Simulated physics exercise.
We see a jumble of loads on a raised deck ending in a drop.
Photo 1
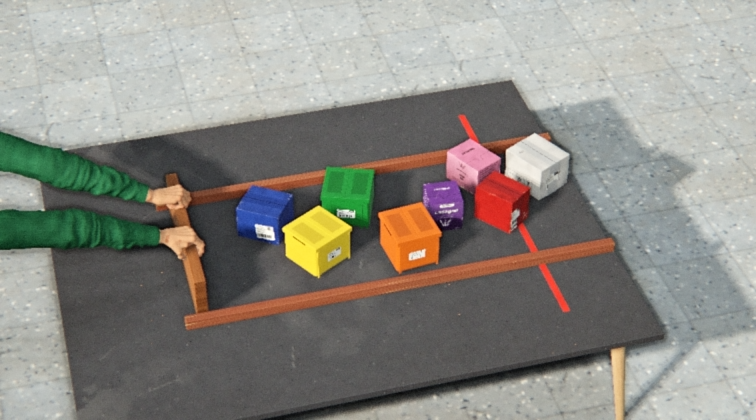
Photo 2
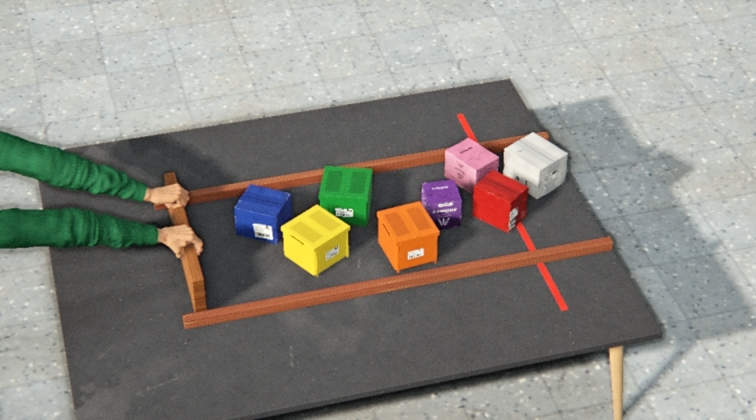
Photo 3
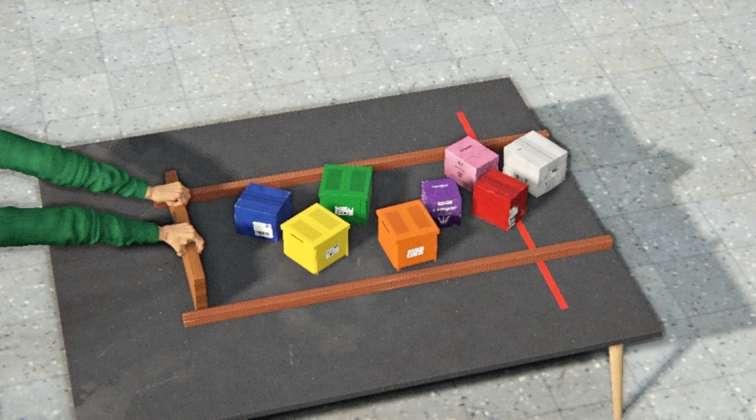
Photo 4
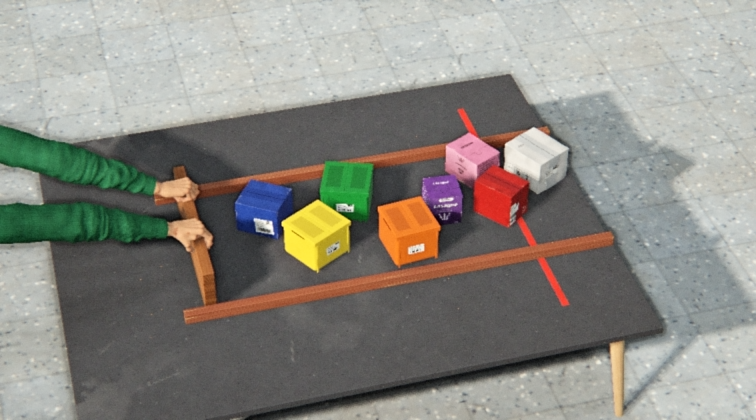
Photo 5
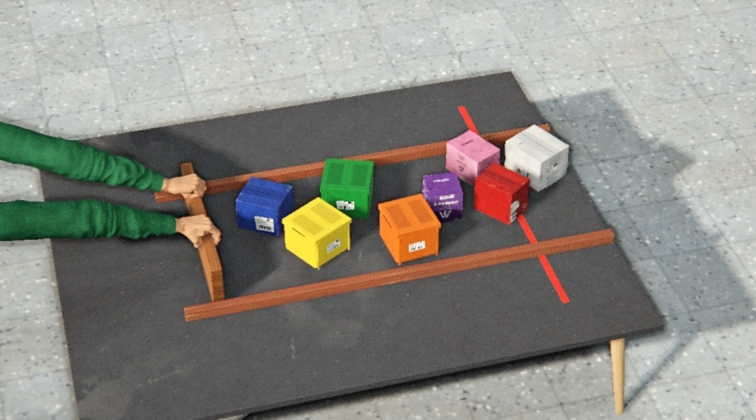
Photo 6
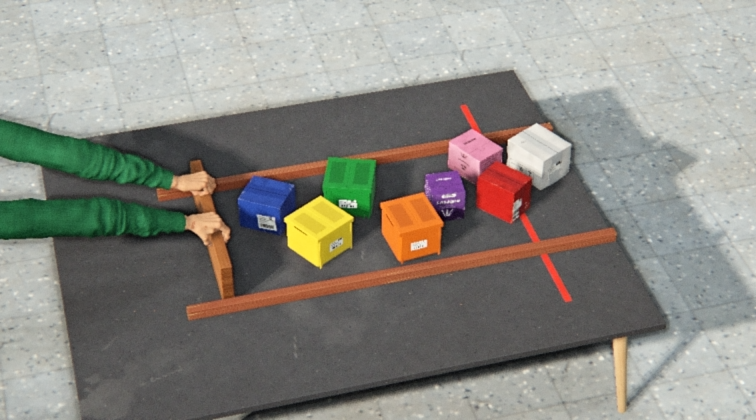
In the video, green-sleeved arms hold a wooden plank behind eight colourful boxes on a dark raised surface between two wooden rails; after staying nearly still, the hands push the plank slightly right toward the boxes, which barely move.
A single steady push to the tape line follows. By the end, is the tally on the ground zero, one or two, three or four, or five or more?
The count that fall off is at least three and at most four.
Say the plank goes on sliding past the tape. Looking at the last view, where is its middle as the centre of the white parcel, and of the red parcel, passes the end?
With the white parcel it sits around (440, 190), with the red parcel around (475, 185).
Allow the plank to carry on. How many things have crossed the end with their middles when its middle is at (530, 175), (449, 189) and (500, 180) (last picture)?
In order: 6, 1, 4.
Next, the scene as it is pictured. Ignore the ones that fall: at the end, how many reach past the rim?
The count is 2.
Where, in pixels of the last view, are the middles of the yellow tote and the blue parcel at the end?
Answer: First (547, 200), after that (518, 152).
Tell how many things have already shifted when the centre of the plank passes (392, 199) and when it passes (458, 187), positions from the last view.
The first count is 7, and then it's 8.
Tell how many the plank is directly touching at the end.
It touches 2.
A little later, none off yet; white parcel at rest near (539, 157); red parcel at rest near (504, 192); pink box at rest near (475, 158).
Next, none off yet; white parcel shifted a little near (551, 156); red parcel shifted about its own width near (541, 196); pink box shifted about its own width near (502, 153).
When it is over, the number that fall off is three or four; down, purple box, pink box, red parcel and white parcel.
